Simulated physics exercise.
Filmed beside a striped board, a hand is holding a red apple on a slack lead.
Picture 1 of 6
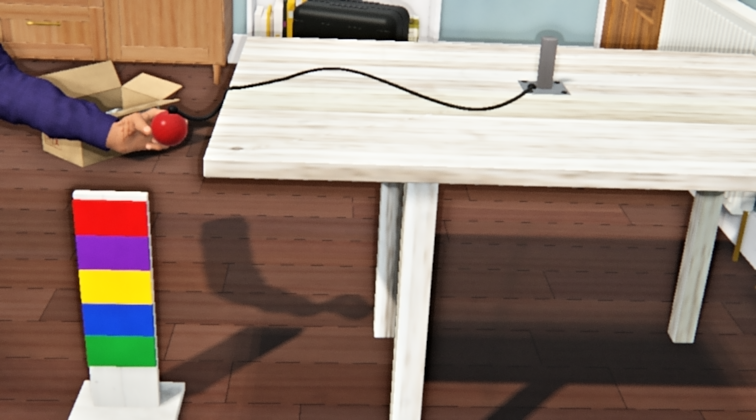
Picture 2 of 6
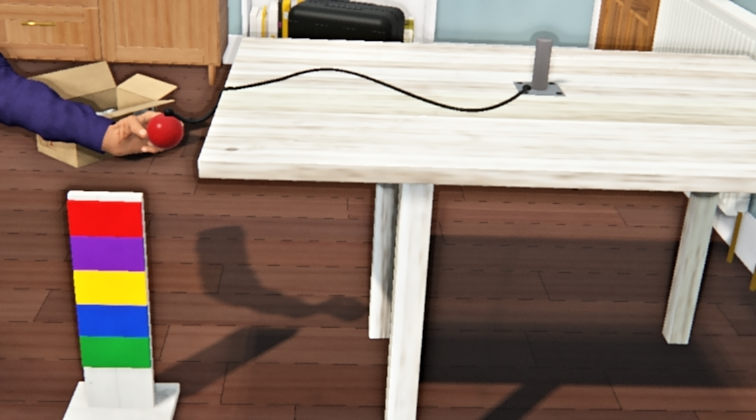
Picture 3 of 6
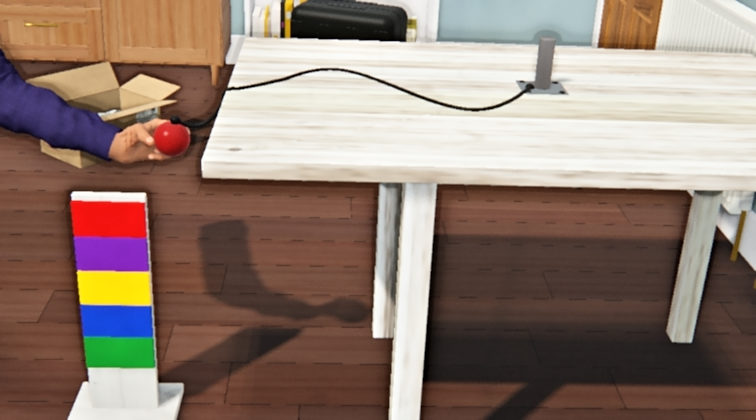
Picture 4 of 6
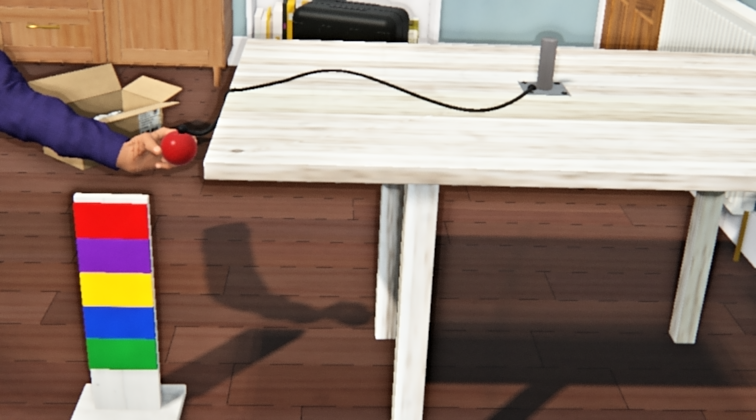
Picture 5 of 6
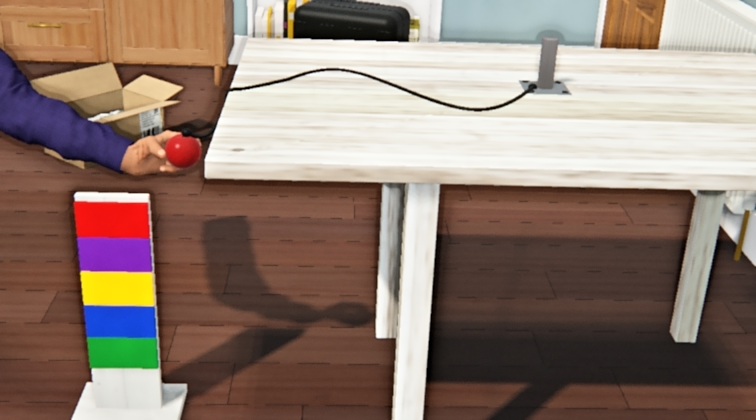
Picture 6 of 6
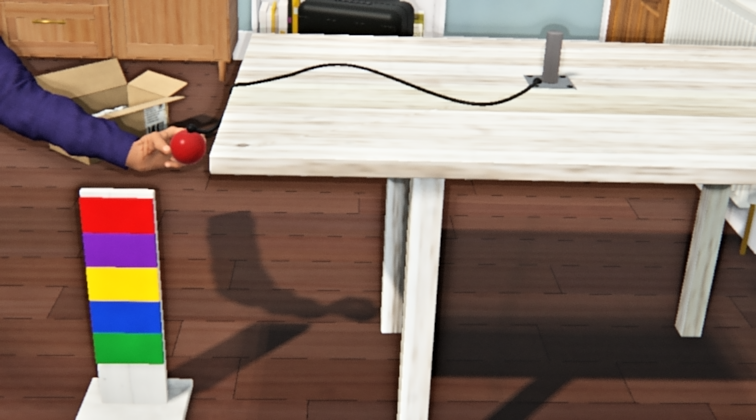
At first, a hand in a purple sleeve holds a small red ball-like object beside a pale wooden table, above a board striped red, purple, yellow, blue and green. The hand then shifts slightly down and to the right, still gripping it, while the slack black lead stays draped across the tabletop.
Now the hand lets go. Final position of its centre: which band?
Band: Yellow.
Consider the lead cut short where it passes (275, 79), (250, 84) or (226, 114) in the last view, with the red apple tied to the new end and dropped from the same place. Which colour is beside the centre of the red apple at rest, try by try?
Try 1 - none, it hangs higher; try 2 - red; try 3 - purple.
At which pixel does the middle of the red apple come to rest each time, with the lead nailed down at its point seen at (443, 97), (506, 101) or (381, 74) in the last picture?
In order of the tries: About (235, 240), then (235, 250), then (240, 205).
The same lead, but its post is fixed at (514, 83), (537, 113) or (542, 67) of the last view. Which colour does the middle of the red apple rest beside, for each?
Taking each post in turn, it's blue, then blue, then yellow.
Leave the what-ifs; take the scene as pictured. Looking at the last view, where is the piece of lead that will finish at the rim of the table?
It lies at about (328, 65).
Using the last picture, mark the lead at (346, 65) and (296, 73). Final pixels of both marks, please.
Result - first point (251, 86), second point (234, 136).
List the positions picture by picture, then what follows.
Red apple (169, 128); red (110, 219); purple (113, 254); yellow (116, 288); blue (118, 321); green (121, 353), in the first frame.
Red apple (165, 131); lead through (513, 99) (446, 107) (382, 84) (312, 71) (246, 87), in the second frame.
Red apple (171, 139), in the third frame.
Red apple (179, 148); lead through (518, 99) (451, 107) (387, 84) (317, 72) (251, 88), in the fourth frame.
Red apple (183, 151), in the fifth frame.
Red apple (188, 147); lead through (523, 92) (456, 101) (393, 78) (322, 66) (256, 83), in the sixth frame.
Soon after, apple near (198, 246); level with purple.
After that, apple near (256, 276); level with yellow.
And then, apple near (226, 286); level with yellow.
In the end, apple near (238, 285); level with yellow. At yellow.
